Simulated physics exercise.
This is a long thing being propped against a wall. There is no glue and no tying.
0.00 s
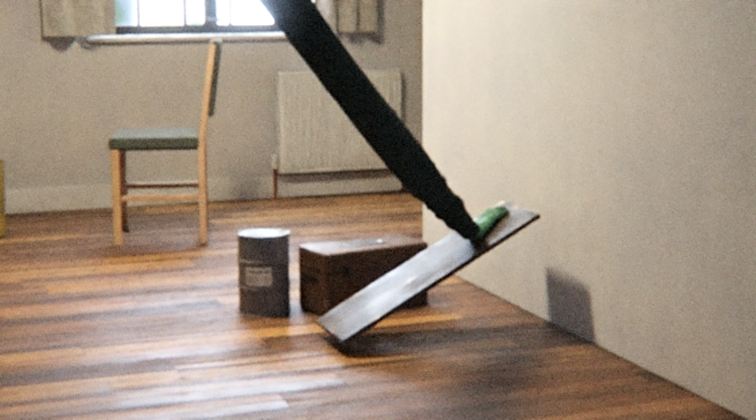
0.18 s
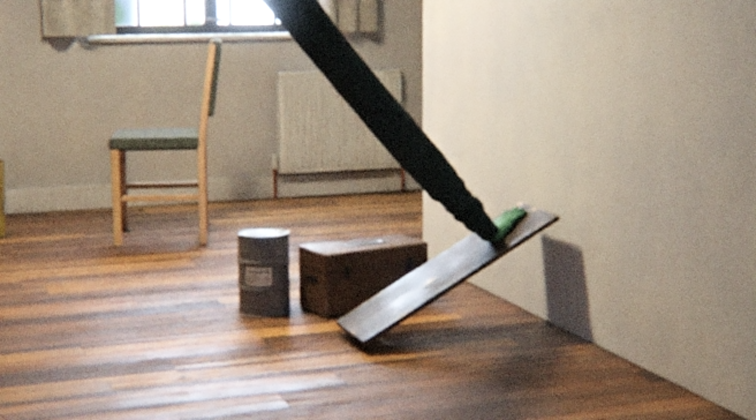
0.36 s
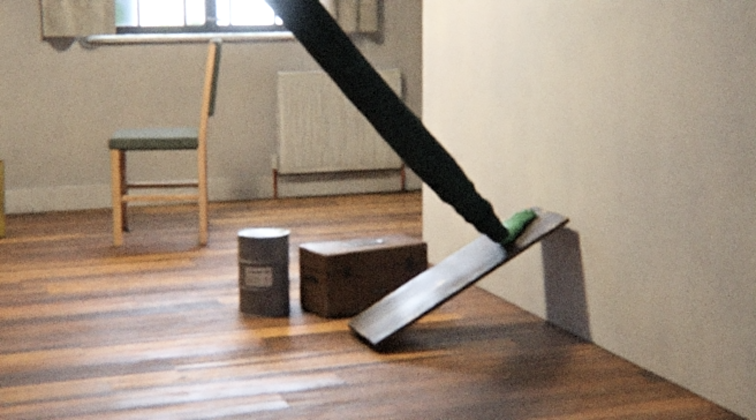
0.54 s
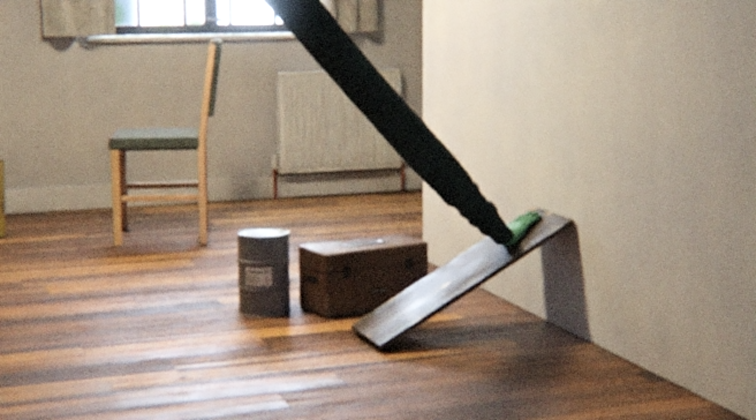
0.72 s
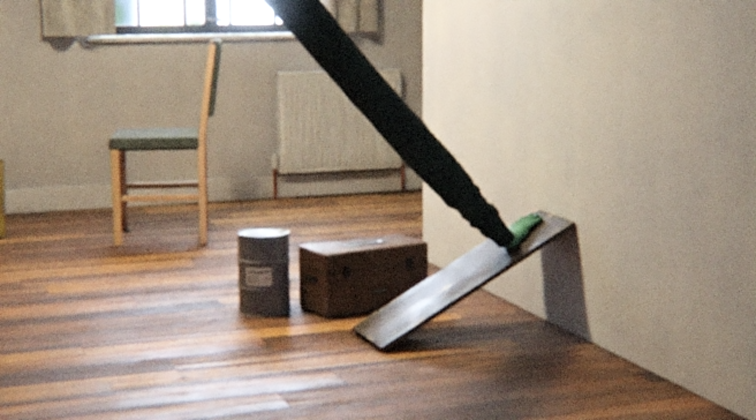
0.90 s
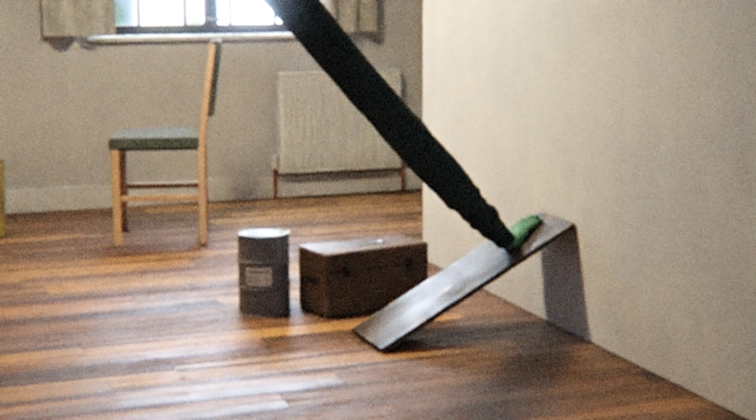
The clip shows a dark-sleeved arm with a green-gloved hand moving a tilted black board rightward to a wall, past a brown toolbox and a grey can on a wooden floor, then holding it there almost still.
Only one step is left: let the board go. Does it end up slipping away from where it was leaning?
It ends up lower.
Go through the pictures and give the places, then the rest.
In the first frame, on its way; black board (427, 270); brown toolbox (364, 275).
In the second frame, on its way; black board (447, 271); brown toolbox (364, 275).
In the third frame, on its way; black board (457, 273); brown toolbox (364, 275).
In the fourth frame, on its way; black board (462, 275); brown toolbox (364, 275).
In the fifth frame, propped up under the hand; black board (463, 277); brown toolbox (364, 275).
In the sixth frame, propped up under the hand; black board (463, 278); brown toolbox (364, 275).
Around 1.20 s, black board sunk by 7° near (458, 291).
Around 1.30 s, black board sunk by 18° near (452, 313).
Around 1.40 s, black board sunk by 28° near (450, 332).
Finally (2.2 s), moved from the start, black board; the other 2 still in place. Final places as the last picture's camera would see them, black board near (450, 332). The board gives way.
